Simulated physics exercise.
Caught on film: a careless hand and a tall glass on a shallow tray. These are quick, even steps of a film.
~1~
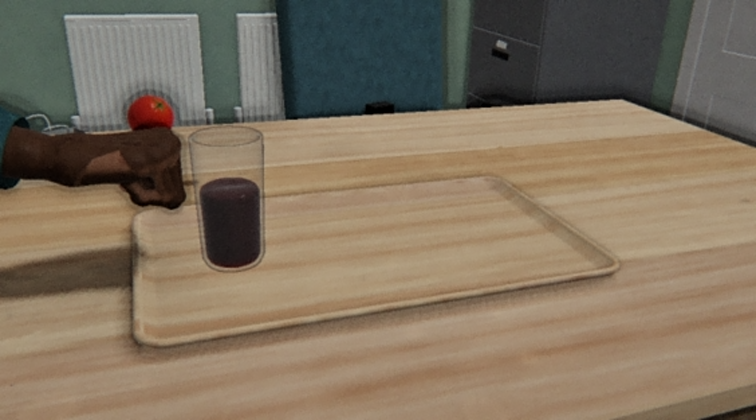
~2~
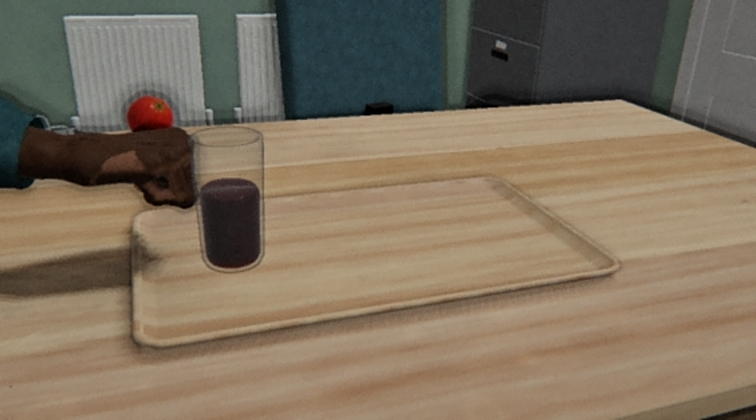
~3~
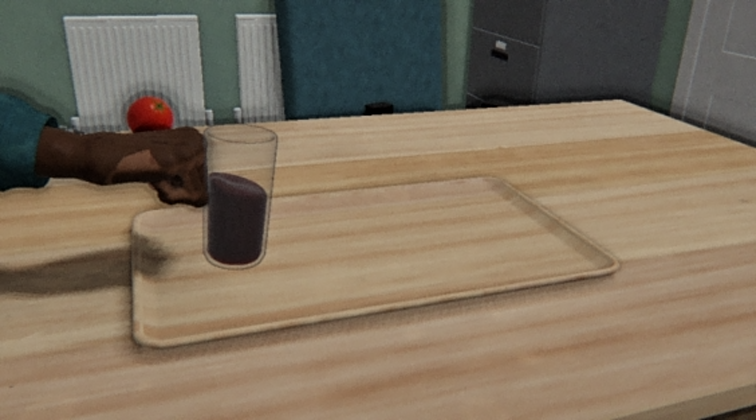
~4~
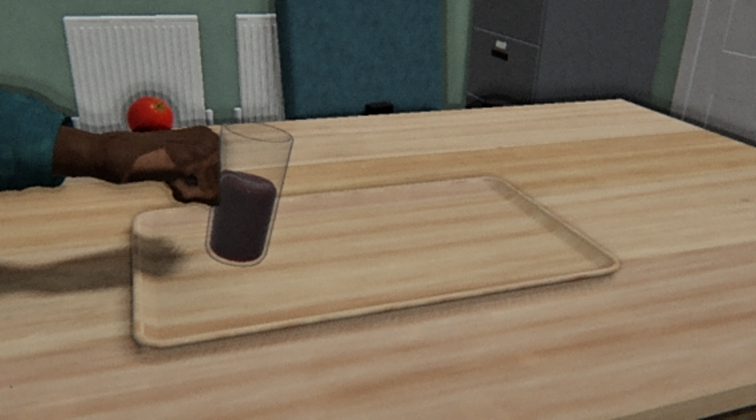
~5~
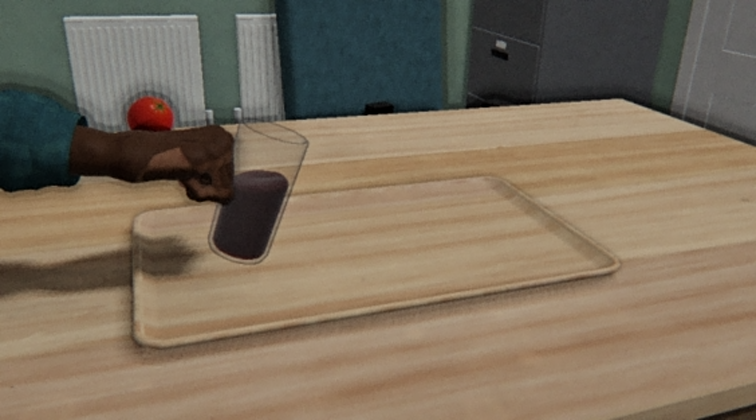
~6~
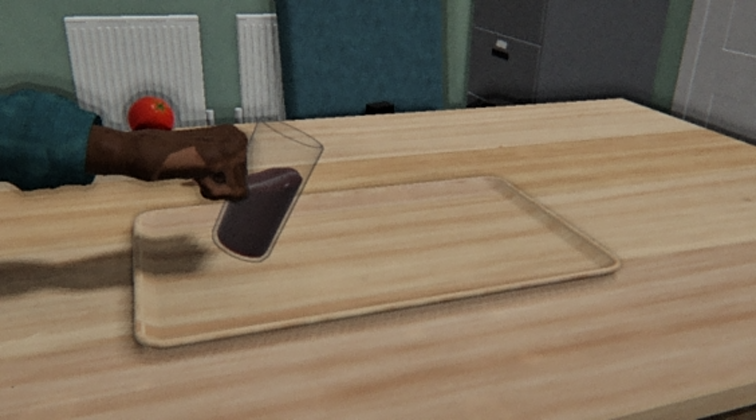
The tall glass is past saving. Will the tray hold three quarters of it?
In the end more than a quarter leaves the tray.
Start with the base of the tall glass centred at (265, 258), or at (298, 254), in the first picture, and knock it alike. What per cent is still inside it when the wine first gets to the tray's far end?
Roughly 60 per cent, and 70 per cent.
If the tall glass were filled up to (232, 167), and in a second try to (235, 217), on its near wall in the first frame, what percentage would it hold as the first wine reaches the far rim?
About 55 and 50 per cent.
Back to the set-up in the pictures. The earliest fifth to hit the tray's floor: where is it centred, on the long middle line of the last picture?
Roughly at (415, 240).
A moment on, the tall glass is falling and 100 per cent is in the glass, 0 on the tray and 0 above or beyond its rim.
Next, the tall glass lies on its side and 91 per cent is in the glass, 2 on the tray and 7 above or beyond its rim.
Then the tall glass lies on its side and 52 per cent is in the glass, 41 on the tray and 6 above or beyond its rim.
Later the tall glass lies on its side and 27 per cent is in the glass, 43 on the tray and 30 above or beyond its rim.
In the end 62 per cent is held by tray and glass, 38 is off the tray.
